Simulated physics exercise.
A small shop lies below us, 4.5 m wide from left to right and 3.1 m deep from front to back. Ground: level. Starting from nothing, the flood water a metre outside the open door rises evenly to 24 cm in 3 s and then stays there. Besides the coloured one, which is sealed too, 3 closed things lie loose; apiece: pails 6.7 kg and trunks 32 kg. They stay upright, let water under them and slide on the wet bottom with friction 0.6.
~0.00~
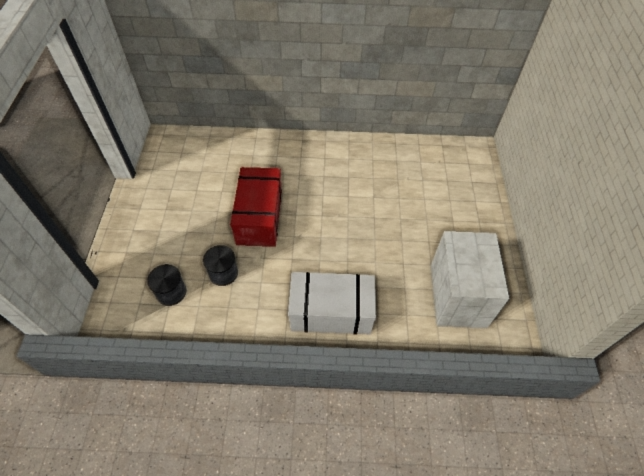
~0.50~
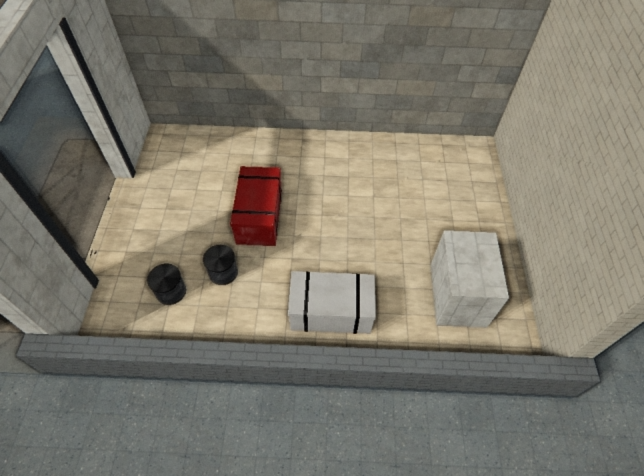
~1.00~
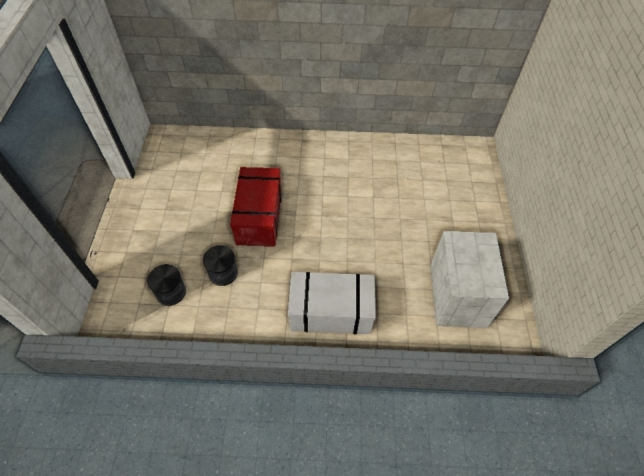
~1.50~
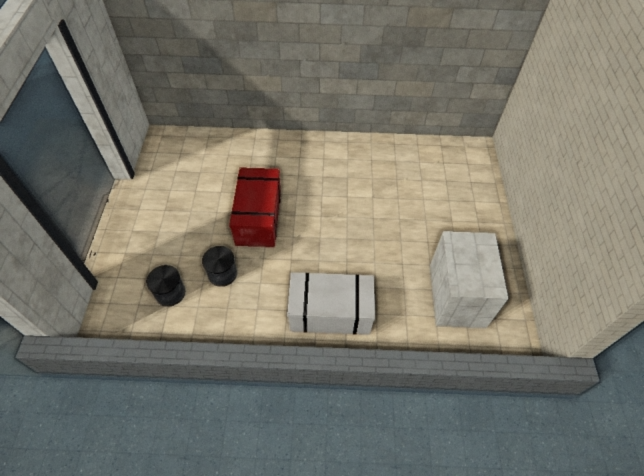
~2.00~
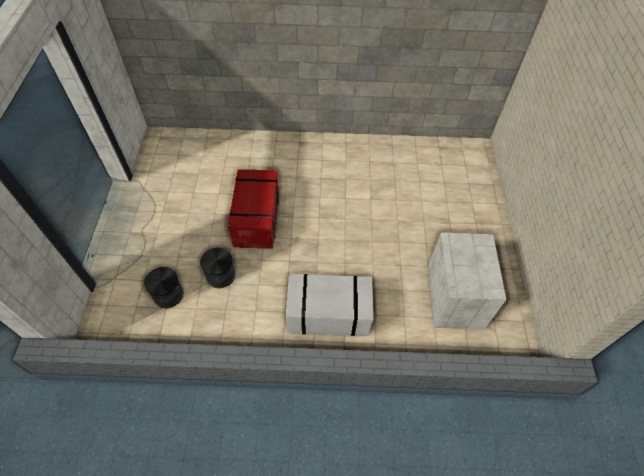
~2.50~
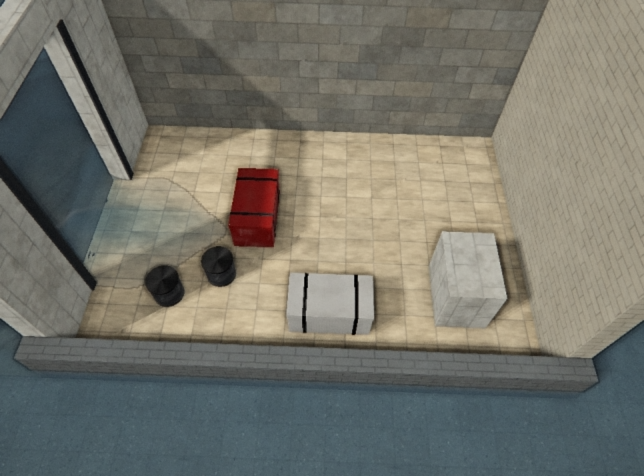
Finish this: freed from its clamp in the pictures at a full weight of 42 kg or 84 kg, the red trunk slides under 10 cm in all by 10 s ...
Only at the heavier weight.
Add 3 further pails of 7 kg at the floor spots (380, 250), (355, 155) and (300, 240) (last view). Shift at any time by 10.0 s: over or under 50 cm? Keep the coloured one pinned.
First: Beyond the limit; second: Beyond the limit; third: Inside the limit.
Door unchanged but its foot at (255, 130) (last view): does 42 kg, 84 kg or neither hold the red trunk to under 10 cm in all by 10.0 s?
That way, only the big mass suffices.
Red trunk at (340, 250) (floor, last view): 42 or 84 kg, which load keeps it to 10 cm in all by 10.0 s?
The answer: You need the heavier weight.
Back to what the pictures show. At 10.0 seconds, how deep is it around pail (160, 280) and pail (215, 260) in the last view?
Close to 11 and 10 centimetres.
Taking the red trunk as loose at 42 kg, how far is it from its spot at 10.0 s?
About 120 cm.
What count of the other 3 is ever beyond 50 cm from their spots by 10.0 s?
That comes to 3.
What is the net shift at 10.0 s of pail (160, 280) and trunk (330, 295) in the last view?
They sit 50 cm and 150 cm away, in the order given.
After 3.5 s the red trunk would be 4 cm from its start with 42 kg and 0 cm from its start with 84 kg; 7 cm of water round it then.
After 4.5 s the red trunk would be 44 cm from its start with 42 kg and 0 cm from its start with 84 kg; 8 cm of water round it then.
After 7.0 s the red trunk would be 63 cm from its start with 42 kg and 0 cm from its start with 84 kg; 8 cm of water round it then.
After 10.0 s the red trunk would be 129 cm from its start with 42 kg and 0 cm from its start with 84 kg; 15 cm of water round it then.
